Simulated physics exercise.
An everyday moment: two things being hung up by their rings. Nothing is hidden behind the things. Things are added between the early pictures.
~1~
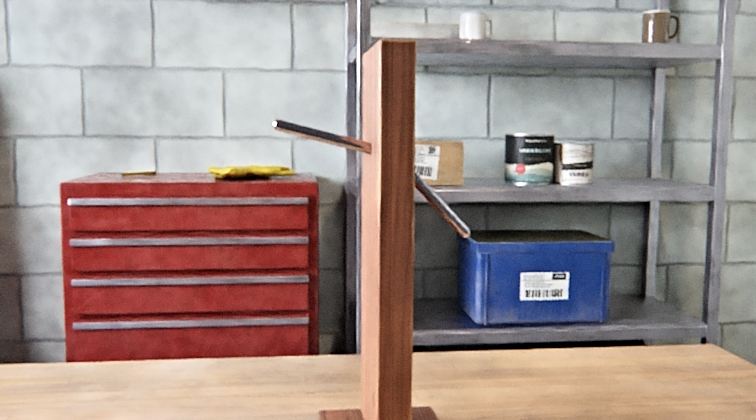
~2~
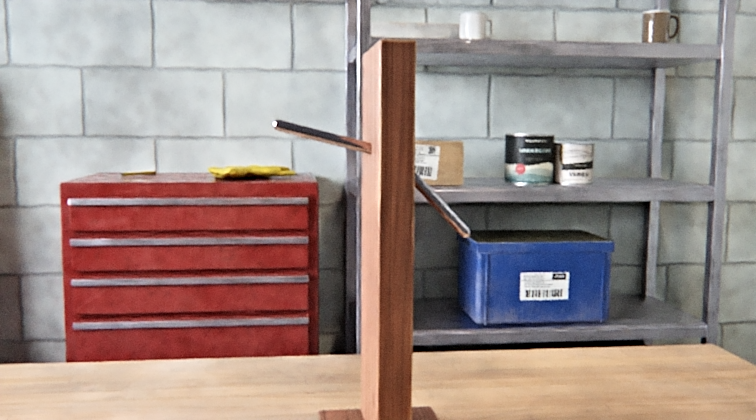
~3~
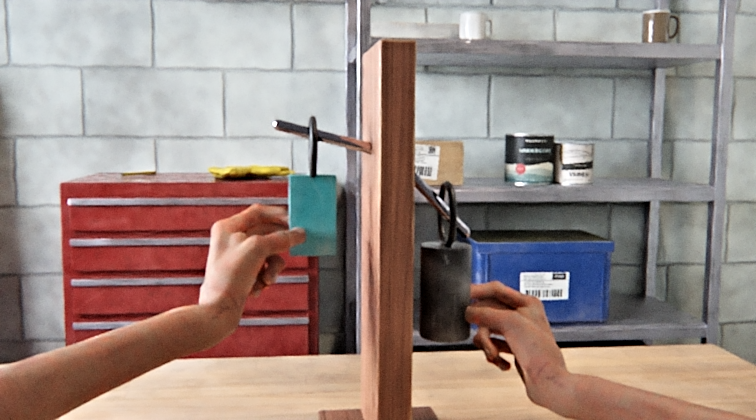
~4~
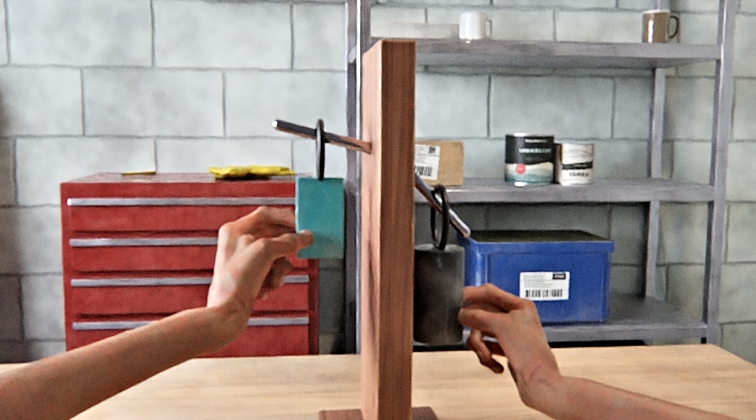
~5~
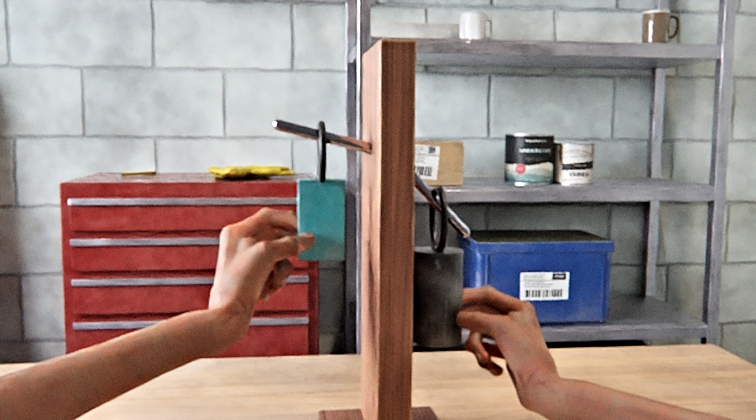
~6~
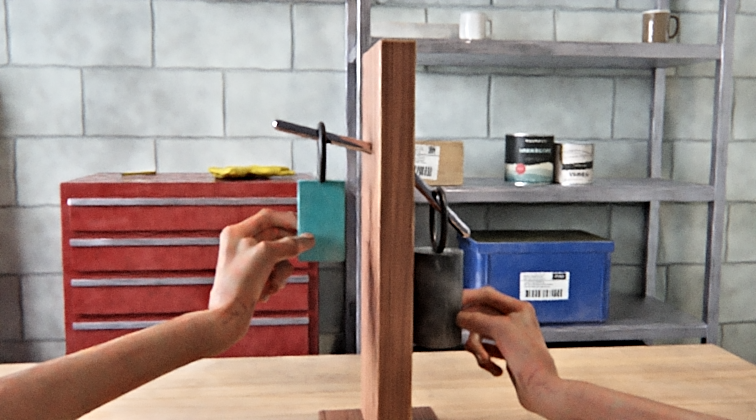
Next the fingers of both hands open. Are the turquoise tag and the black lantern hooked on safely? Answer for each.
Outcome: The turquoise tag stays on its peg and the black lantern falls off.
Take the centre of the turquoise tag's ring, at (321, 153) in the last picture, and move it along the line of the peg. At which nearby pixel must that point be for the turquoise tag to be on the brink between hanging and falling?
The turning point is around (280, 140).
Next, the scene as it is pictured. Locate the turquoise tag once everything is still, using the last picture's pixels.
Roughly at (347, 199).
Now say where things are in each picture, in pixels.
The first frame shows peg stand (373, 252).
The second frame shows peg stand (373, 252).
The third frame shows still on the way; turquoise tag (312, 185); peg stand (373, 252).
The fourth frame shows still on the way; black lantern (439, 262); peg stand (373, 252).
The fifth frame shows still on the way; turquoise tag (322, 190); peg stand (373, 252).
The sixth frame shows in place, still held; turquoise tag (322, 191); black lantern (437, 265); peg stand (373, 252).
Then, 0.24 s after the last picture, turquoise tag moving near (330, 196); black lantern down below near (489, 365).
At rest, the turquoise tag hangs there, near (346, 199); the black lantern slips down.
